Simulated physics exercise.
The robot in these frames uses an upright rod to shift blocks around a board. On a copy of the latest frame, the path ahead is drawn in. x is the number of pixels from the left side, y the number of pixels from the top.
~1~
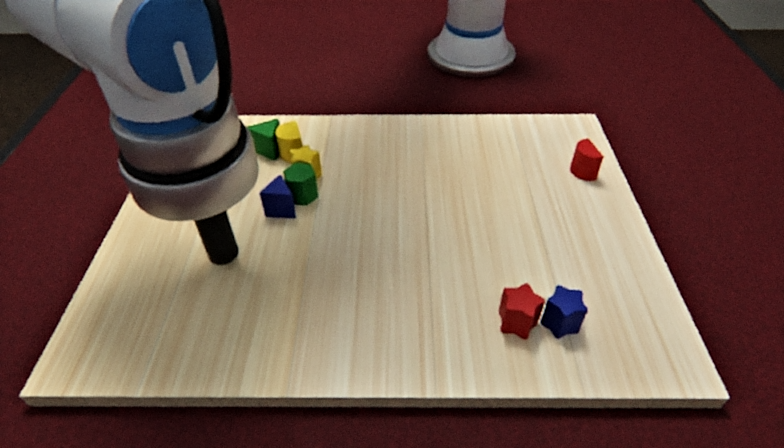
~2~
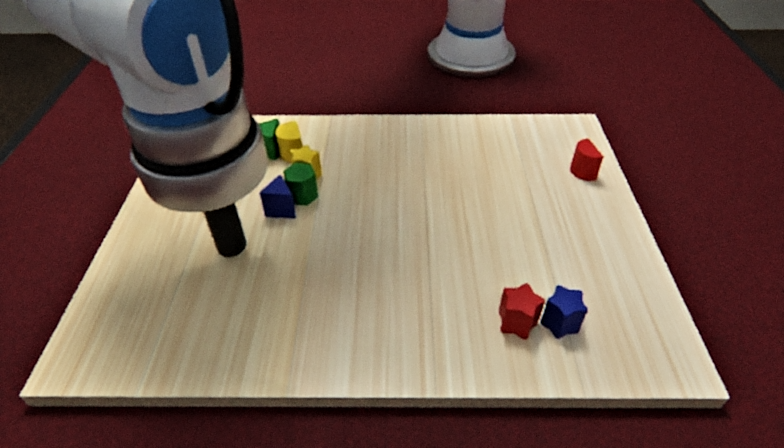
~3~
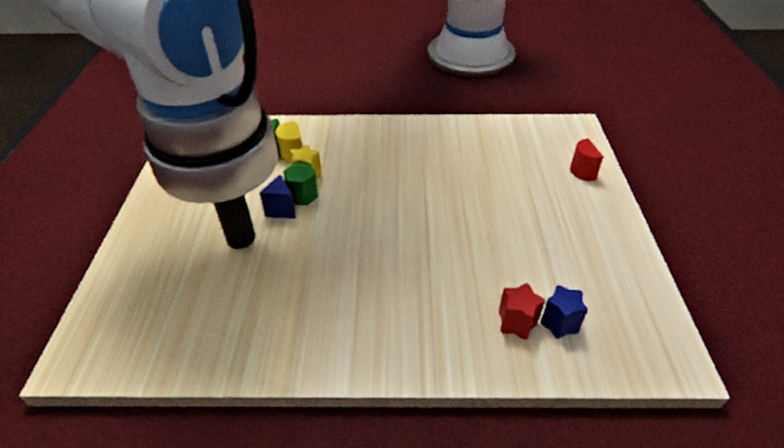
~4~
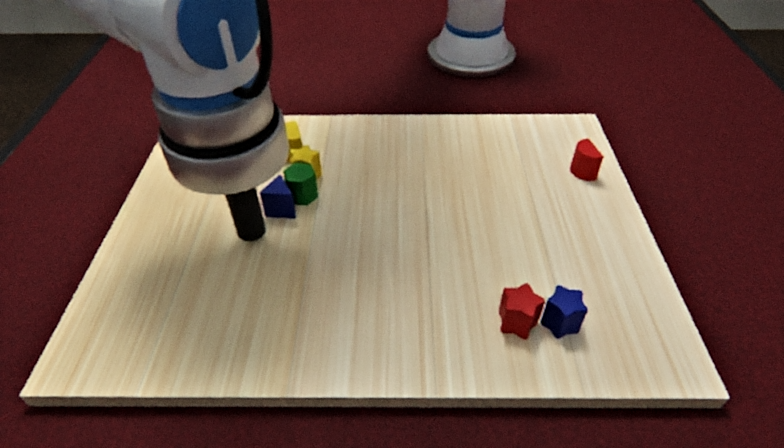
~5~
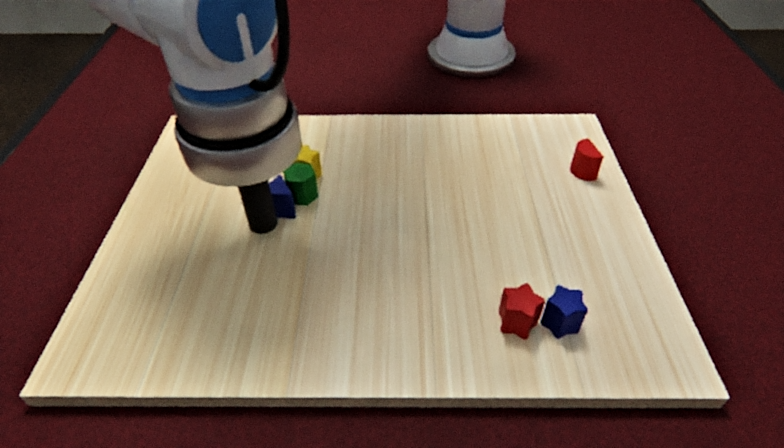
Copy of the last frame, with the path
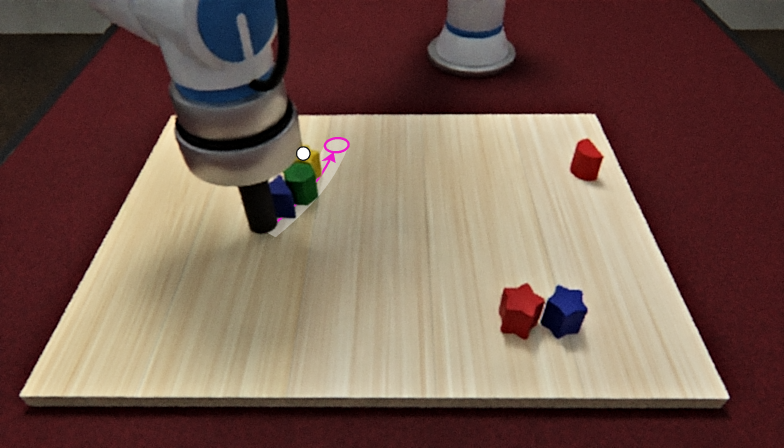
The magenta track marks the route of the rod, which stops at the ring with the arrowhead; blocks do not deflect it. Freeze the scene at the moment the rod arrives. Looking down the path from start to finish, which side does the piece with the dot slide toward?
The left-hand side.
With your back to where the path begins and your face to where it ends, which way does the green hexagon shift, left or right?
Side: Right.
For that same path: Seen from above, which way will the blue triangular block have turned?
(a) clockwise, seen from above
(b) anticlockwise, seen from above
The one that fits is b, anticlockwise, seen from above.
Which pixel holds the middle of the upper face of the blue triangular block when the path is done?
Its top centre is at about (289, 156).
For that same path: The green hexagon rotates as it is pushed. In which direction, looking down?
Twists clockwise.
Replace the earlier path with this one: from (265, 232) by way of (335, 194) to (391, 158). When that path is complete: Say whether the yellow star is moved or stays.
That block slides.
The line goes from (265, 232) via (299, 201) and (323, 172), ending at (337, 145); the dot is on the yellow star.
On the path given first. One third of the way, rod (298, 193); blue triangular block (285, 163), turned 15° anticlockwise; green hexagon (315, 161), turned 50° clockwise; yellow star (309, 146), turned 25° anticlockwise.
Two thirds of the way, rod (322, 165); blue triangular block (289, 156), turned 70° anticlockwise; green hexagon (345, 139), turned 90° clockwise; yellow star (313, 133), turned 75° anticlockwise.
At the end, rod (336, 138); blue triangular block (289, 156), turned 70° anticlockwise; yellow D-shaped block unmoved; green hexagon (356, 132), turned 150° clockwise; yellow star (313, 119), turned 155° anticlockwise.
